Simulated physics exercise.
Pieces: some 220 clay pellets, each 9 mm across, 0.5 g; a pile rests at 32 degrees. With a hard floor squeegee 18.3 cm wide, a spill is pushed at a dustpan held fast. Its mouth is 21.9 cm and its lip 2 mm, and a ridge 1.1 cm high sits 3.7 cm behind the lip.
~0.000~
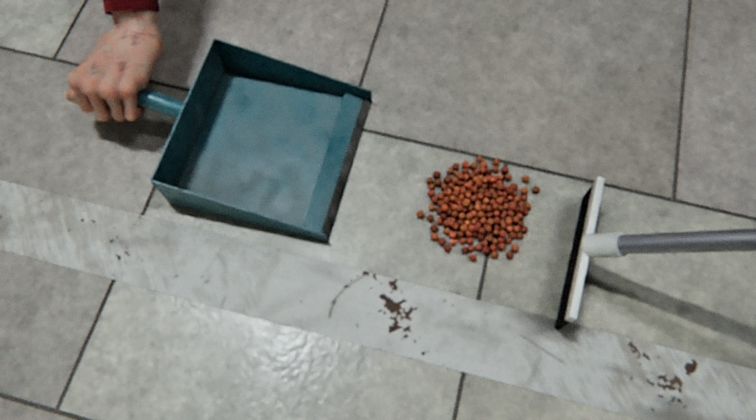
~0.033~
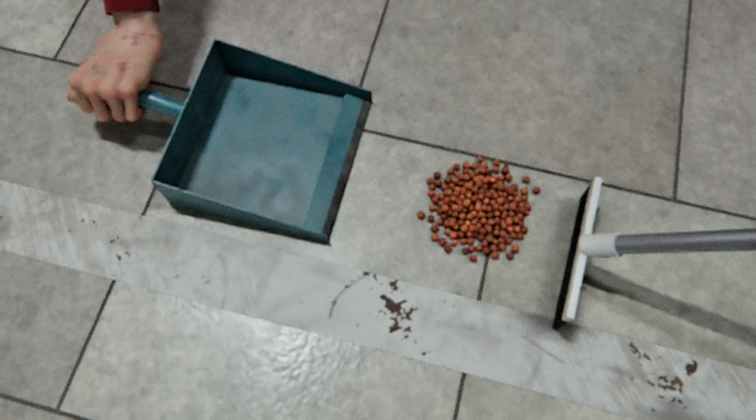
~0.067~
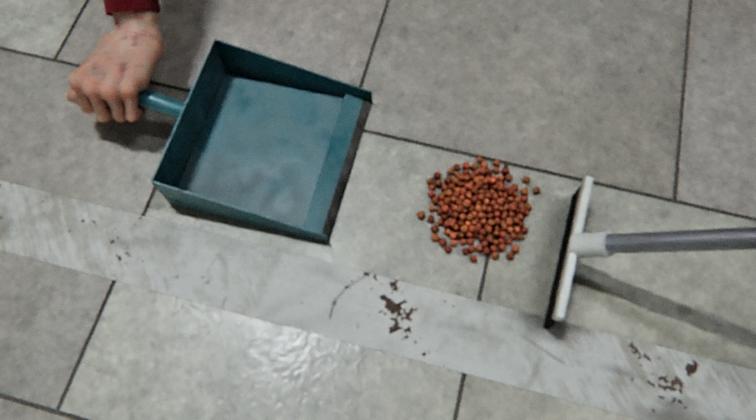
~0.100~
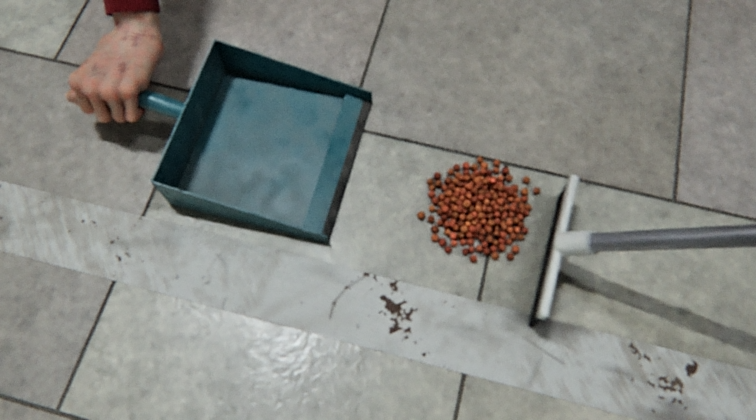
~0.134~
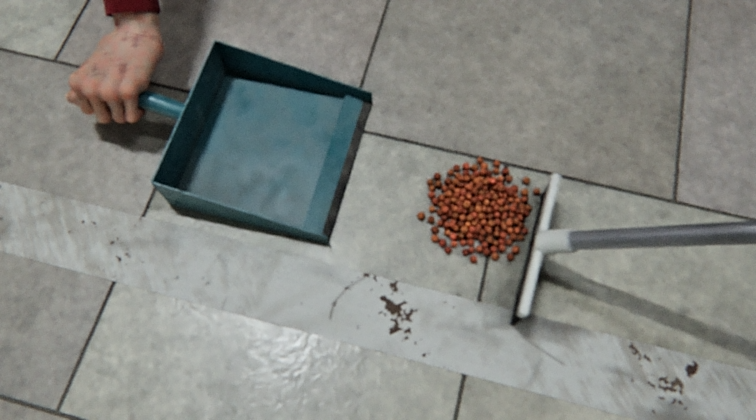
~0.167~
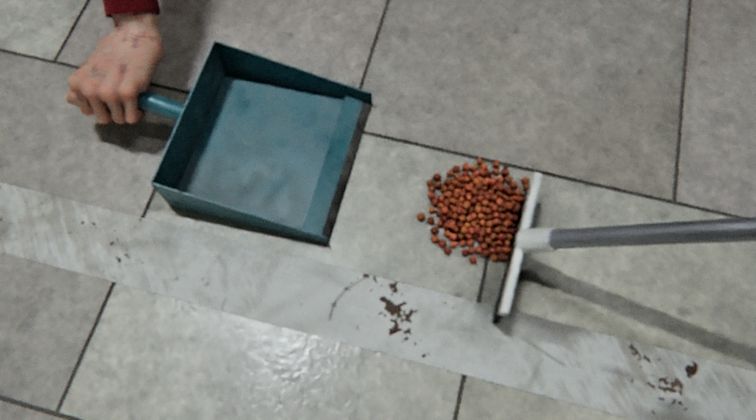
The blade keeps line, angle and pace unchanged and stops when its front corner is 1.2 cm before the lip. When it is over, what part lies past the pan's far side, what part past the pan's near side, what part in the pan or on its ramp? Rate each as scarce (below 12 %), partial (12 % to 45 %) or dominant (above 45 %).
Ratings: Far side - scarce; near side - scarce; pan - partial.
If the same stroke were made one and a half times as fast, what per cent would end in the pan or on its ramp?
Share: Near 35 %.
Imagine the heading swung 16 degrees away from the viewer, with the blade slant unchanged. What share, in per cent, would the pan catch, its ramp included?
Then about 55 per cent.
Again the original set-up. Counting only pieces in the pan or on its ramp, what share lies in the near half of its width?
I'd put it at around 90 per cent.
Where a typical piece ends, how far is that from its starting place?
It works out to some 20 cm.
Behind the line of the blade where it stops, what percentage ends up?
Estimate: Around 30 %.
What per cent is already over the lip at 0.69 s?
About 35 percent.
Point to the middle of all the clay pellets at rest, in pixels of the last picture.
I'd say roughly (350, 183).
Then, at 0.34 s, middle of the blade 12 cm from the lip; 0 % over the lip, far side 0 %, near side 5 %.
Then, at 0.45 s, middle of the blade 5 cm from the lip; 5 % over the lip, far side 0 %, near side 10 %.
After 0.69 s, middle of the blade 2 cm from the lip; 35 % over the lip, far side 0 %, near side 10 %.
By 1.1 s all is still; far side 0 %, near side 10 %, pan 35 %, in front of the lip or behind the blade 55 %.
